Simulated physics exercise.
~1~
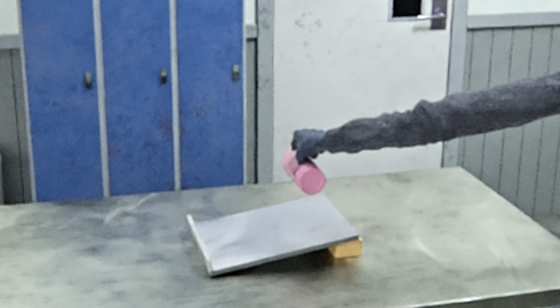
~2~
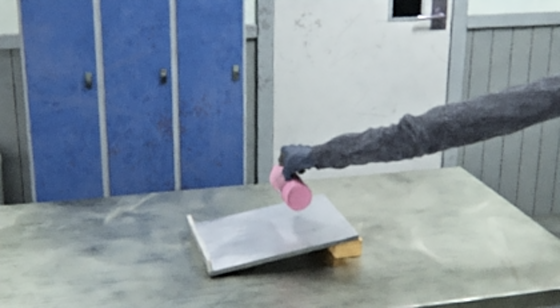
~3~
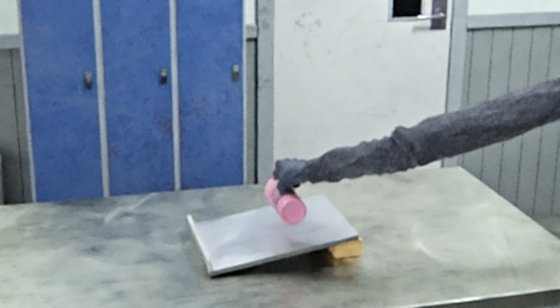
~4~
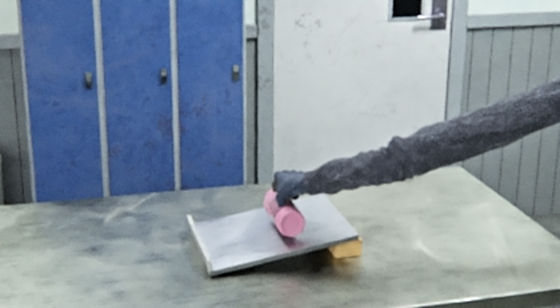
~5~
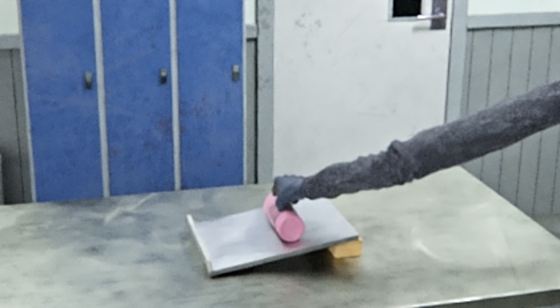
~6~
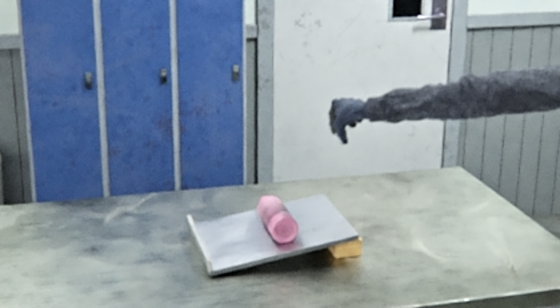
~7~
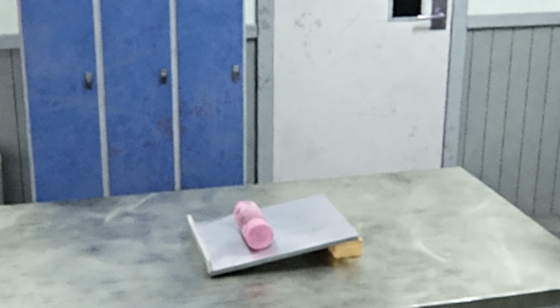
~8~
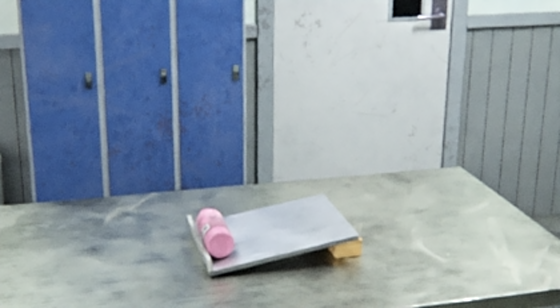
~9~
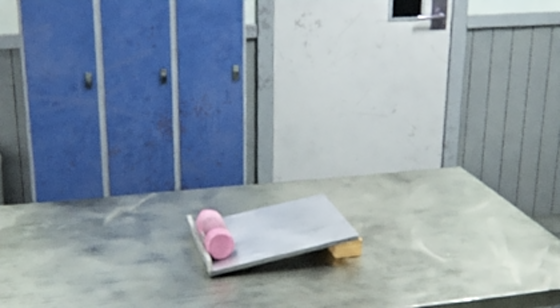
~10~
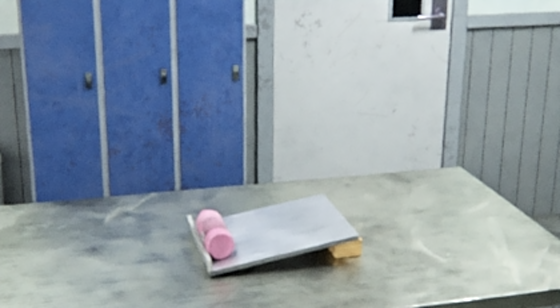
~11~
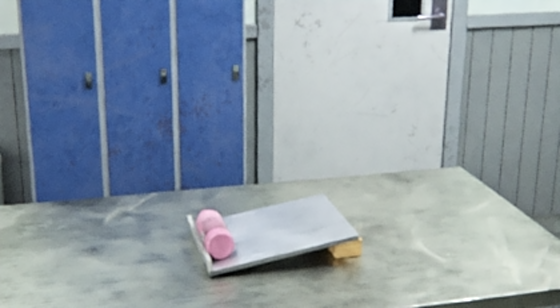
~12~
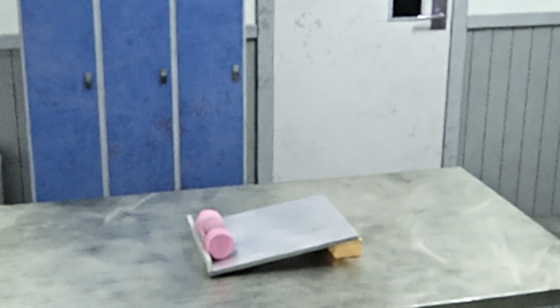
A gloved hand setting a pink bottle sideways on a tilted board and letting go, the bottle rolling left to rest at the low end.
